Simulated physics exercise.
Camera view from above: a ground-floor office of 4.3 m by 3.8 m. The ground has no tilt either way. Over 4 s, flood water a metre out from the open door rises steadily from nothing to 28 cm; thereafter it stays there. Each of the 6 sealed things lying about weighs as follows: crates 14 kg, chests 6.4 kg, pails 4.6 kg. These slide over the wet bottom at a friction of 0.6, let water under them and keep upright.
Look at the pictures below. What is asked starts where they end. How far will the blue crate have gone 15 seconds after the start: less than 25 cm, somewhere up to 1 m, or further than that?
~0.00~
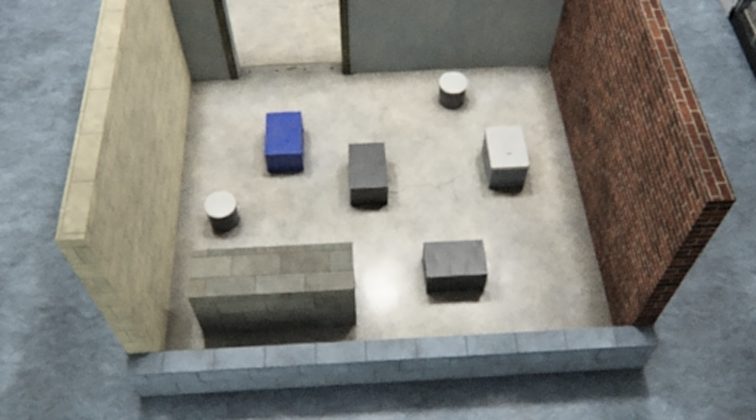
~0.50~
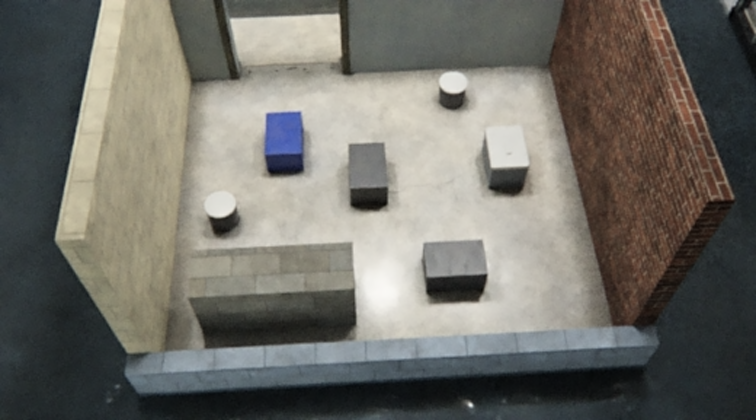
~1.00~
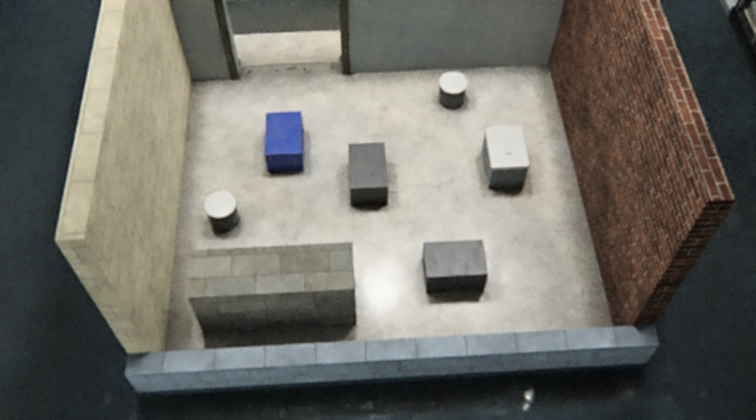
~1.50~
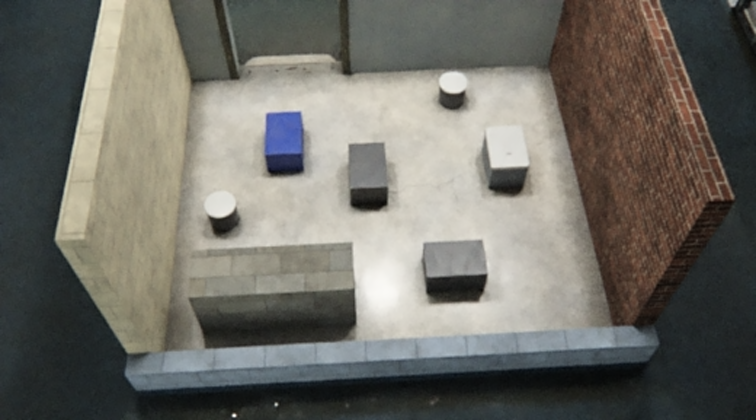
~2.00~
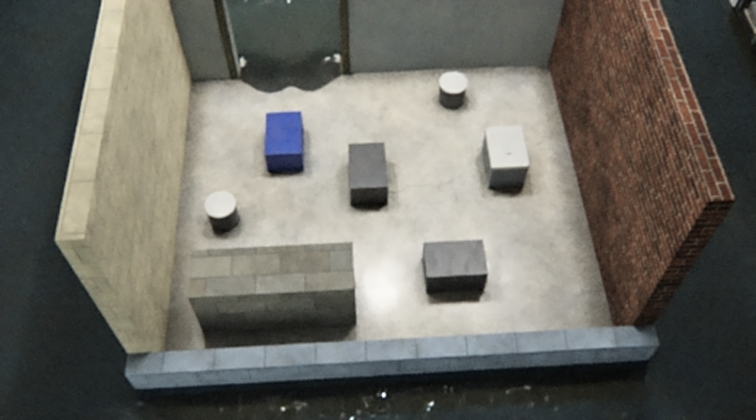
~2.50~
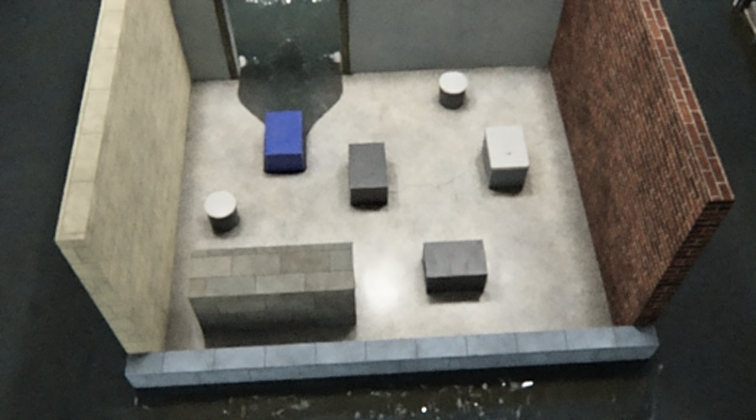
It is going to make a long trip.
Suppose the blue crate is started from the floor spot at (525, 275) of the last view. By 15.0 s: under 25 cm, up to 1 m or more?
Answer: It covers a big distance.
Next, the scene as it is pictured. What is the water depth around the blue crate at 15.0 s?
The depth there is around 19 cm.
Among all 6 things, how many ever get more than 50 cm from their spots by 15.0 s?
The total is 6.
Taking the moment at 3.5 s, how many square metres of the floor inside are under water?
About 3.5 m2.
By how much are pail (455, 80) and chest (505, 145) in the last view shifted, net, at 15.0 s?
Shifts: 150 cm / 250 cm.
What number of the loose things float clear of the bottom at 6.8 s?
At that point I count 2.
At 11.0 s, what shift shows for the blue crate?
By then it has shifted roughly 300 cm.
After 3.5 s the blue crate is near (283, 147), 0.2 m from its start, aground; 0 afloat.
After 6.8 s the blue crate is near (386, 231), 1.7 m from its start, afloat; 2 afloat.
After 11.0 s the blue crate is near (549, 266), 3.2 m from its start, afloat; 6 afloat.
After 15.0 s the blue crate is near (540, 222), 2.9 m from its start, afloat; 6 afloat.
